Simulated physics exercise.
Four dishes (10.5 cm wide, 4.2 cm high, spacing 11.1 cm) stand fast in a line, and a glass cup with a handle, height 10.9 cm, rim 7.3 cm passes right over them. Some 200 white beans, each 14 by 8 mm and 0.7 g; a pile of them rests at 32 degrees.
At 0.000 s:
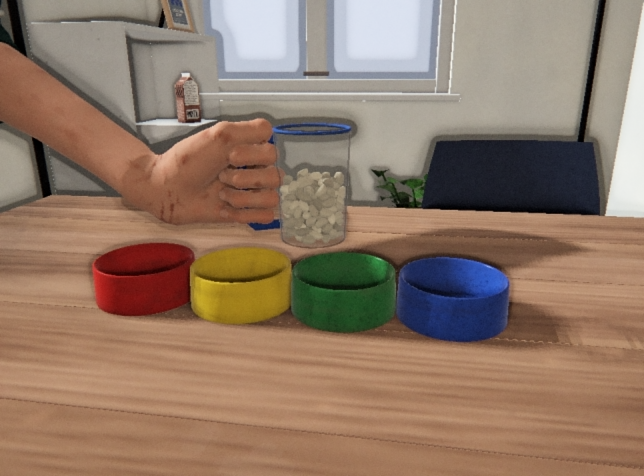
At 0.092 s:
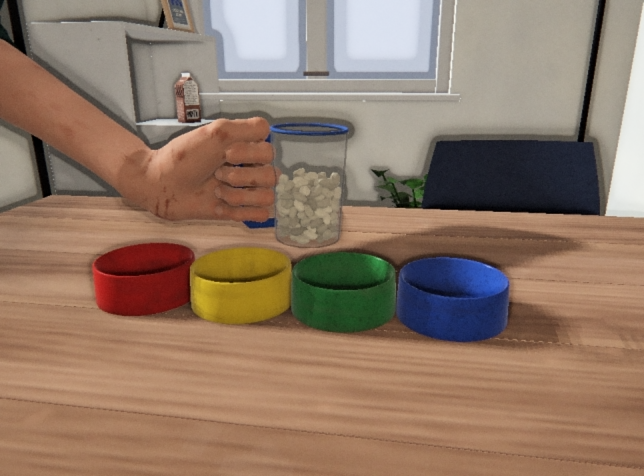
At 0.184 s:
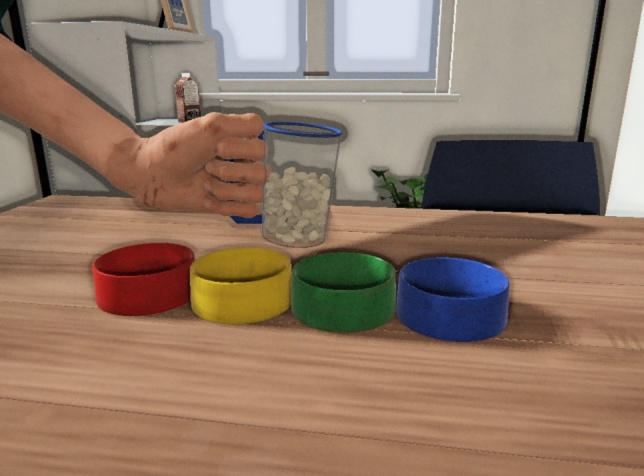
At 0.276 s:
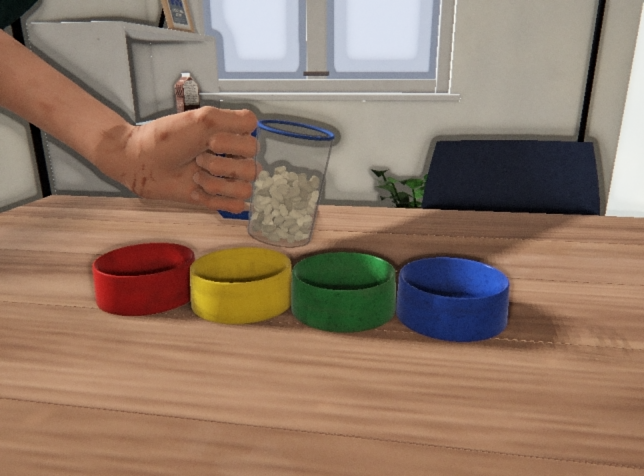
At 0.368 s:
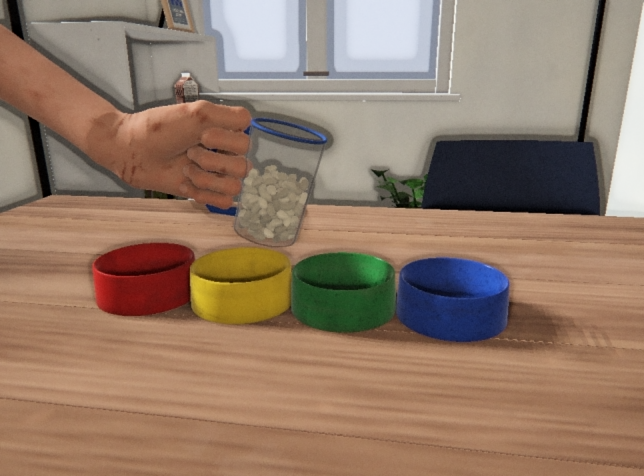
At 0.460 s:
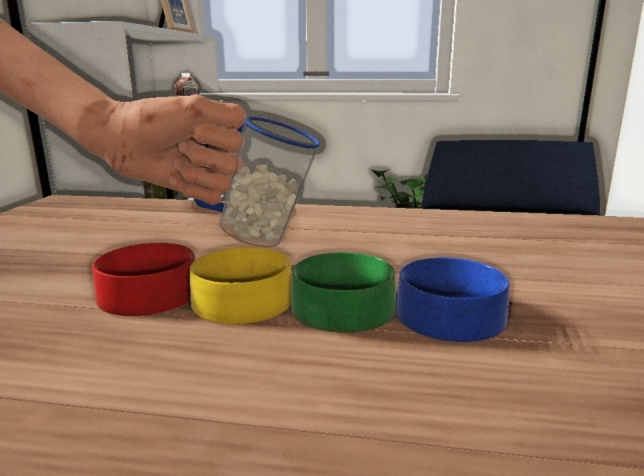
A hand reaching in from the left holds a clear cup with a blue rim, partly filled with whitish pieces, above a wooden table in a room with a window, seen from the front and slightly above. Red, yellow, green and blue dishes stand left to right in a row, with a dark chair behind. The hand moves the cup a short way left while tilting it gradually rightward; the camera stays still.
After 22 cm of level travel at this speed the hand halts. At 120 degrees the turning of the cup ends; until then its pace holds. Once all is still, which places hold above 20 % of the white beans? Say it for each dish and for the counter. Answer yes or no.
Red: Yes, blue: No, green: No, yellow: No, counter: No.
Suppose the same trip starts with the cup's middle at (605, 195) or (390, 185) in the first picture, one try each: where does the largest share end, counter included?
Most goes to: Blue, then yellow.
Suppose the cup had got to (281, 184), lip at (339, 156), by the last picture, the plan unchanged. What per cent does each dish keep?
Red 0, blue 0, green 0, yellow 100.
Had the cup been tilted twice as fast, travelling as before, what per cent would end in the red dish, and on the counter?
In that case red 0, counter 0.
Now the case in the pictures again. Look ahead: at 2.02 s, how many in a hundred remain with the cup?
Roughly 100 per cent.
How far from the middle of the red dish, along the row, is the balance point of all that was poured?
About 2 cm to its right.
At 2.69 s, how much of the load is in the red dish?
About 90 per cent by then.
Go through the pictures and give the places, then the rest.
In the first picture, cup at (313, 185), tilt 0 degrees, lip at (350, 130), moved 0.0 cm; middle of the pieces at (314, 206); blue dish at (453, 277); green dish at (344, 271); yellow dish at (241, 265); red dish at (145, 259).
In the second picture, cup at (309, 185), tilt 2 degrees, lip at (347, 131), moved 0.4 cm; middle of the pieces at (309, 205).
In the third picture, cup at (298, 184), tilt 6 degrees, lip at (340, 134), moved 1.5 cm; middle of the pieces at (297, 205).
In the fourth picture, cup at (288, 184), tilt 11 degrees, lip at (333, 138), moved 2.6 cm; middle of the pieces at (285, 204).
In the fifth picture, cup at (277, 184), tilt 15 degrees, lip at (325, 141), moved 3.7 cm; middle of the pieces at (273, 203).
In the sixth picture, cup at (266, 183), tilt 20 degrees, lip at (318, 146), moved 4.8 cm; middle of the pieces at (261, 202); blue dish at (453, 277); green dish at (344, 271); yellow dish at (241, 265); red dish at (145, 259). The cup turns about 50 degrees a second and travels 12 cm a second.
After 1.39 s, tilt 66 degrees; cup holds 100 %.
After 2.02 s, tilt 97 degrees; cup holds 100 %.
After 2.69 s, tilt 120 degrees; cup holds 10 %, red 90 %.
At rest (3.4 s), red 95 %, blue 0 %, green 0 %, yellow 5 %, counter 5 %.
